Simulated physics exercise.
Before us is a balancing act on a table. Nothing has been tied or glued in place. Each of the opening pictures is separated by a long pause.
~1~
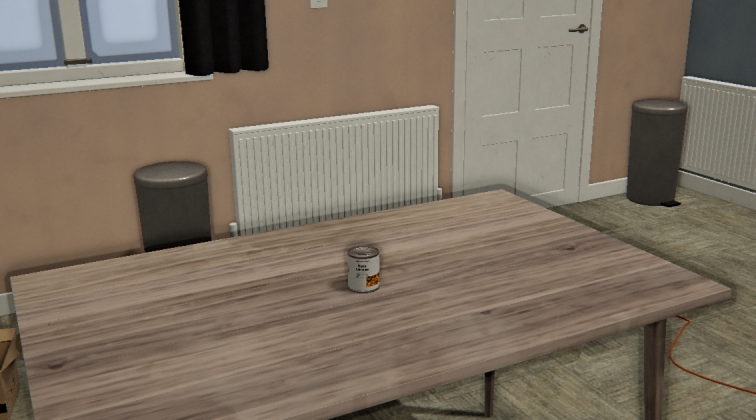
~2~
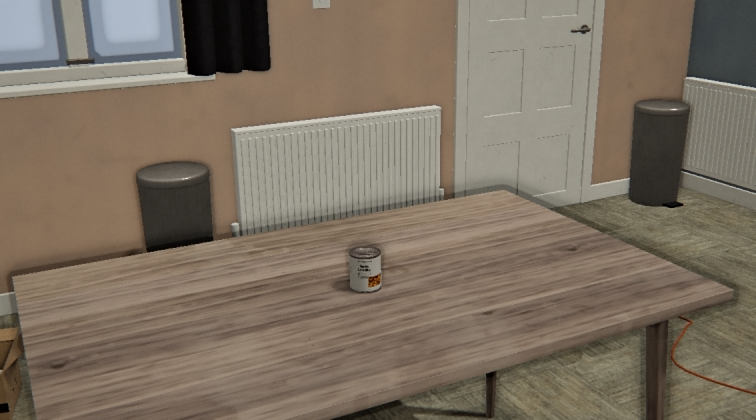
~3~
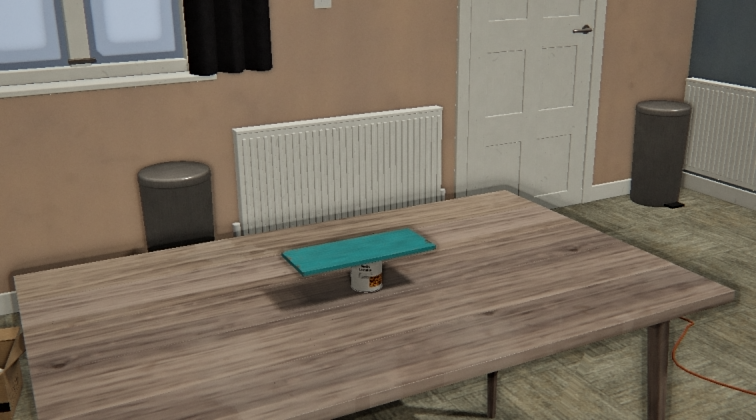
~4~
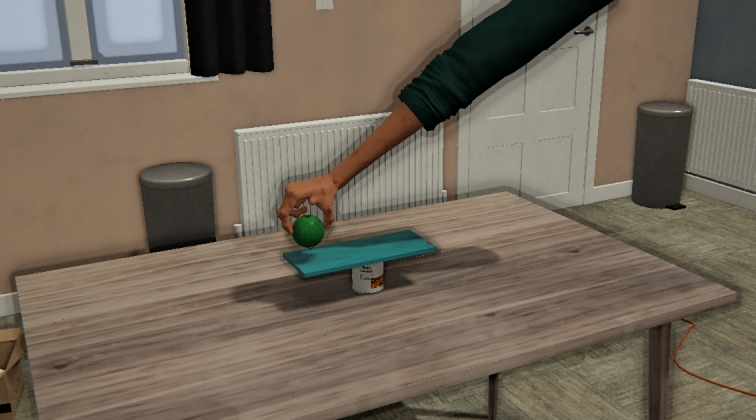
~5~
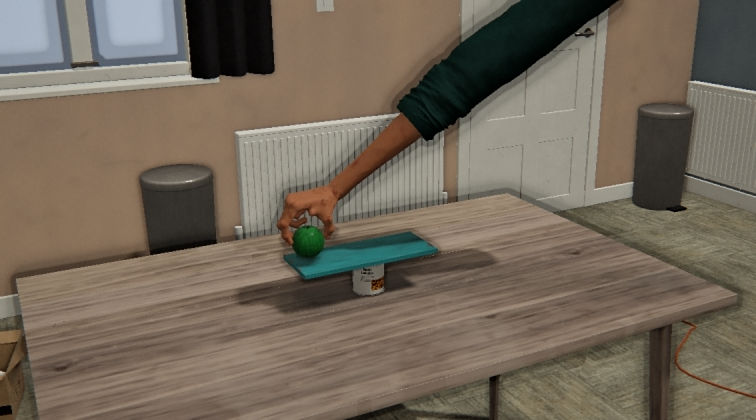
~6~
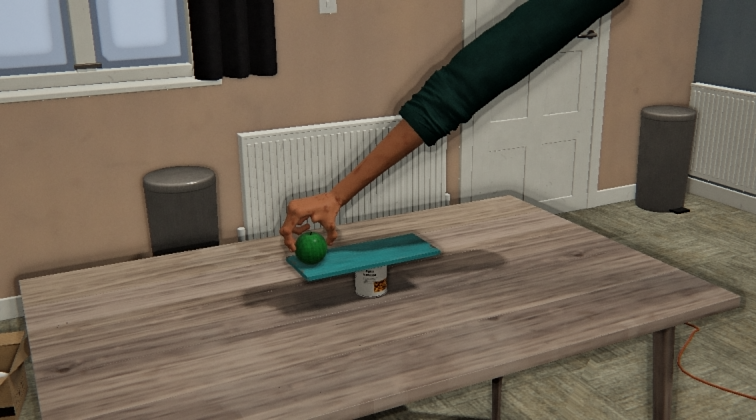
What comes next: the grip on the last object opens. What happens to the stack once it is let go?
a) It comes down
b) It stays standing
a, it comes down.
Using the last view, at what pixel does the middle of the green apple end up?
It finishes at about (243, 304).
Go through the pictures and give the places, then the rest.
The last thing is not in view yet; white tin (363, 269), in the first picture.
The last thing is not in view yet; white tin (365, 269), in the second picture.
The last thing is not in view yet; white tin (366, 269), in the third picture.
Still above its spot; green apple (308, 231); white tin (368, 271), in the fourth picture.
Still above its spot; green apple (308, 242); white tin (368, 272), in the fifth picture.
Set down, still held; green apple (311, 248); white tin (371, 274), in the sixth picture.
Then, 0.40 s after the last picture, green apple now fallen; turquoise board tipped 33° from how it was.
Then, 0.70 s after the last picture, turquoise board tipped 26° from how it was.
Then, 0.90 s after the last picture, turquoise board tipped 21° from how it was.
At rest, fallen, green apple and turquoise board; white tin in place. Seen from the same camera at the end, green apple near (243, 304). The stack loses its balance.
